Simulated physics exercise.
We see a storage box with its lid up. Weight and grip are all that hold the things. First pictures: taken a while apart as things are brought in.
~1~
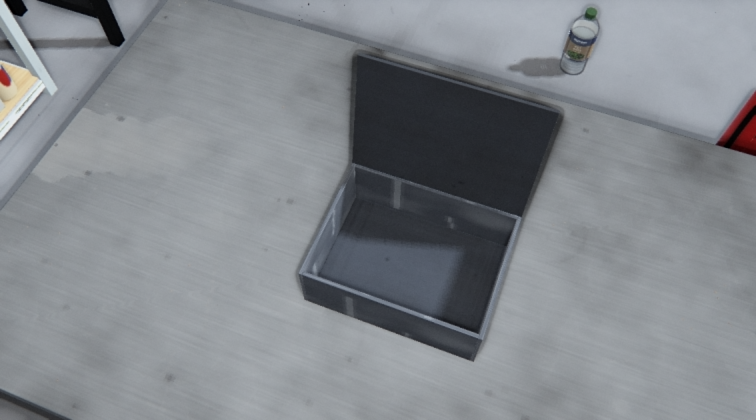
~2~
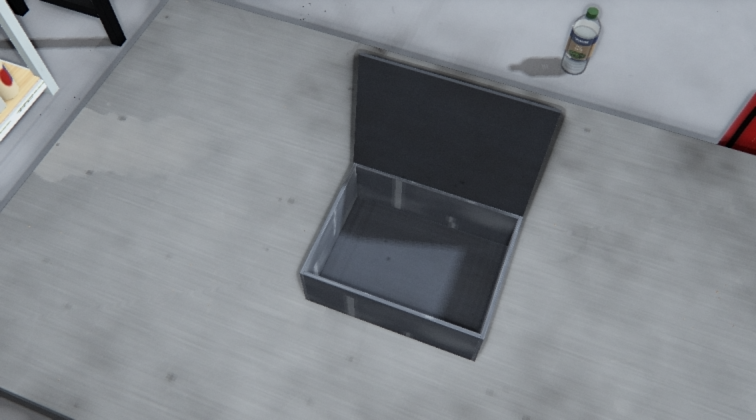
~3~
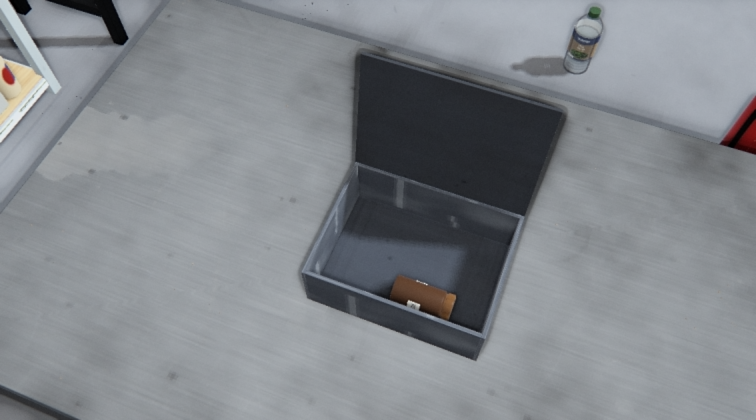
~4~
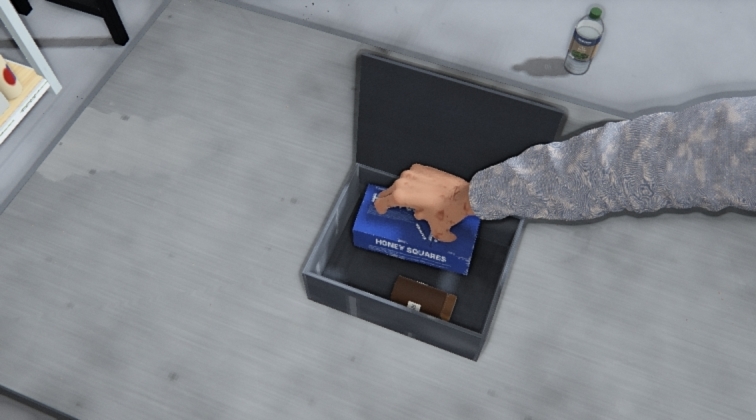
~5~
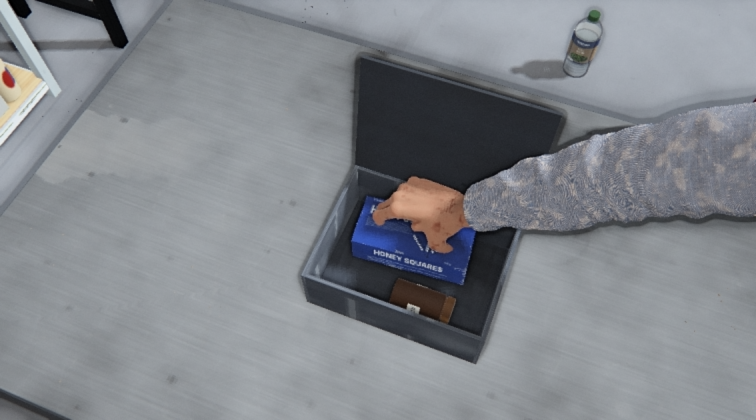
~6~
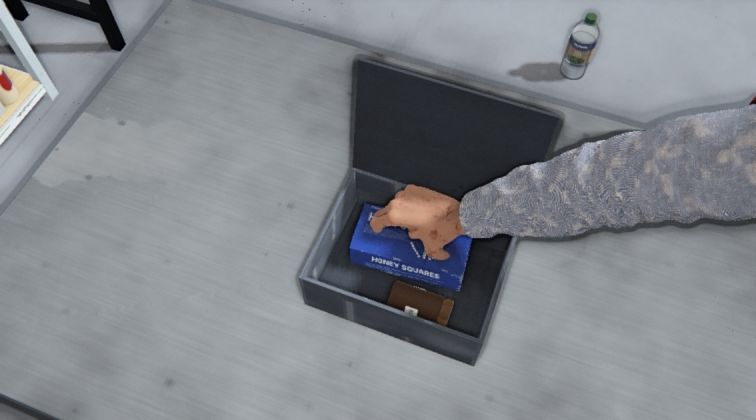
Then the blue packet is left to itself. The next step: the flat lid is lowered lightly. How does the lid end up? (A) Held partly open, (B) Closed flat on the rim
Closed flat on the rim.
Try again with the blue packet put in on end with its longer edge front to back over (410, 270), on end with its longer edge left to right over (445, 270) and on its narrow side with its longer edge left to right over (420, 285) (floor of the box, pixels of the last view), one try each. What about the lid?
In order: Lid stays open, lid stays open, lid shuts.
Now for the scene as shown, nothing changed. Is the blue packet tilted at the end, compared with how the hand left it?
Observation: It keeps the set orientation.
Then, 1.50 s past the last view, lid 73° above the rim.
Then, 1.80 s past the last view, lid 35° above the rim.
Finally, lid shut; both still in place. Final places as the last picture's camera would see them, blue packet near (412, 247).
